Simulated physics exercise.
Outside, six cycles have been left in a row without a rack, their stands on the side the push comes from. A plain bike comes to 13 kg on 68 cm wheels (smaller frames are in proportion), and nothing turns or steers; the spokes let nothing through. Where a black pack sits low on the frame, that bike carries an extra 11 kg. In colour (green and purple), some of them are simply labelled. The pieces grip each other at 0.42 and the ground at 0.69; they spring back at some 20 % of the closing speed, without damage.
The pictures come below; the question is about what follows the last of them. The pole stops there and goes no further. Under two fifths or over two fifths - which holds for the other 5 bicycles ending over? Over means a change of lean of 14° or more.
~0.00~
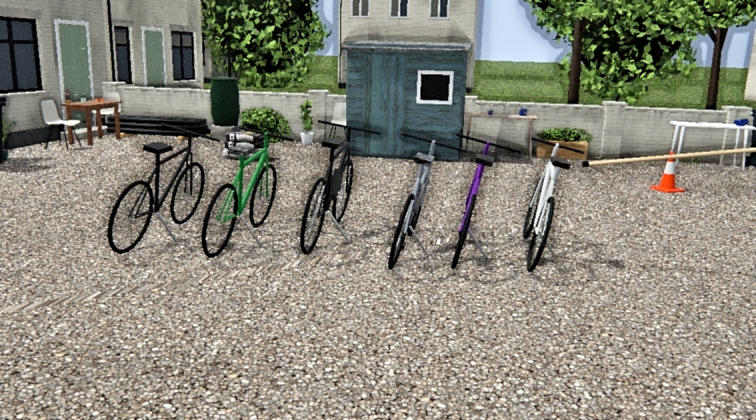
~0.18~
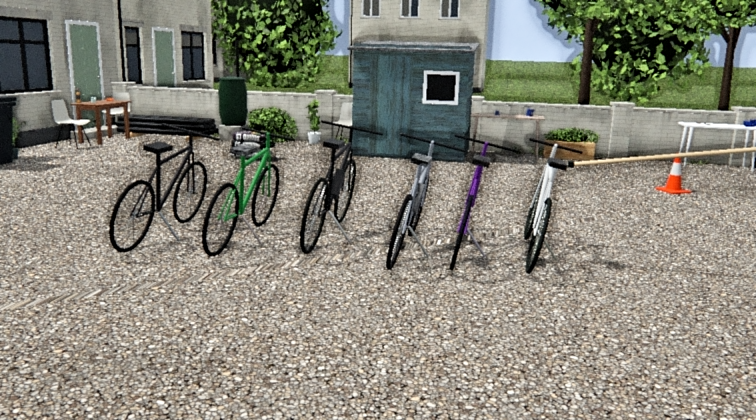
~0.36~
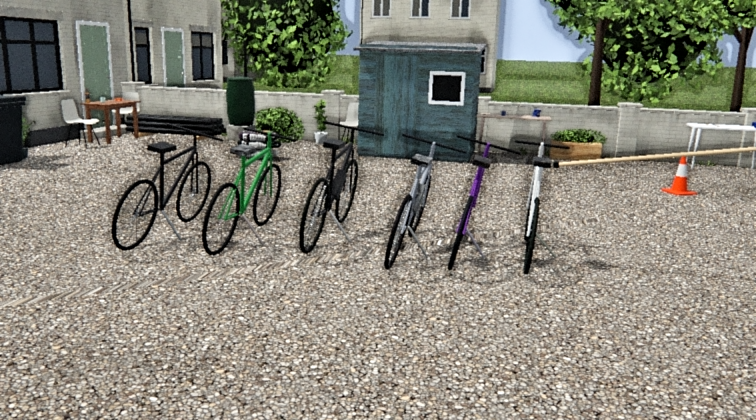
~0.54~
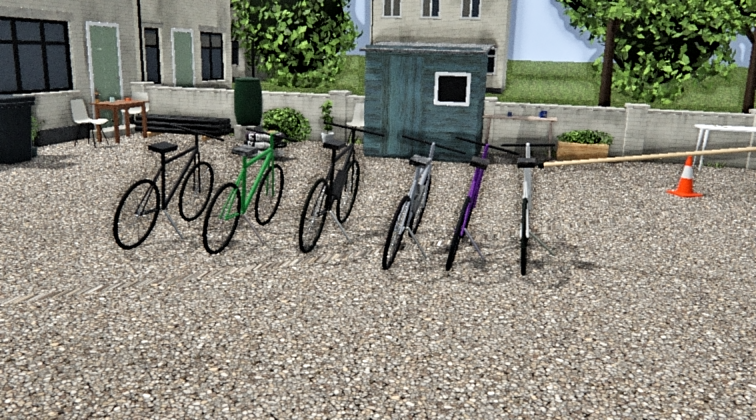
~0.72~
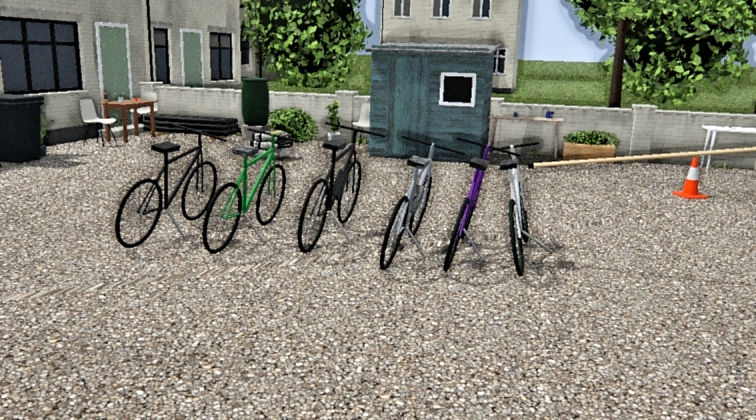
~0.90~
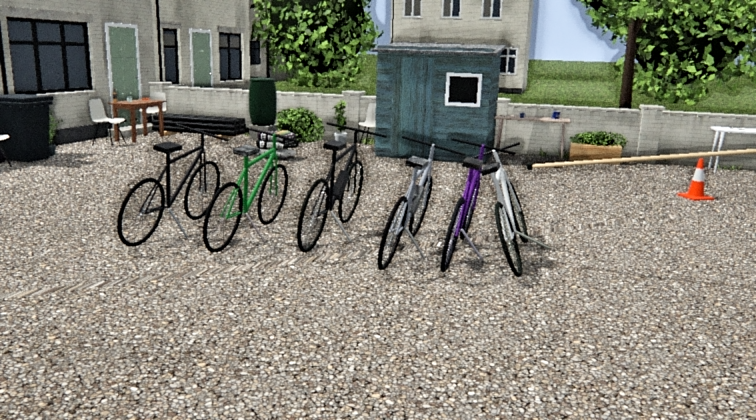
It comes to more than two fifths of the lot.
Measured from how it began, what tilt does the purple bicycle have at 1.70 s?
Close to 40° of tilt compared with the start.
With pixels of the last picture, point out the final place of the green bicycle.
At about (216, 193).
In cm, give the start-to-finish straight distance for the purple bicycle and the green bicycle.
The purple one ends 90 cm from its start and the green one 40 cm.
After 1.70 s, 2 of the 5 other bicycles over; purple bicycle 43° from how it stood.
After 2.08 s, 2 of the 5 other bicycles over; purple bicycle 71° from how it stood.
After 2.40 s, 3 of the 5 other bicycles over; purple bicycle lying flat.
After 3.34 s, 4 of the 5 other bicycles over; purple bicycle lying flat; green bicycle 29° from how it stood.
In the end (4.4 s), 4 of the 5 other bicycles over; purple bicycle lying flat; green bicycle 48° from how it stood. That is 80 per cent. One left standing. From the last view, middles, purple bicycle near (382, 218), green bicycle near (216, 193).
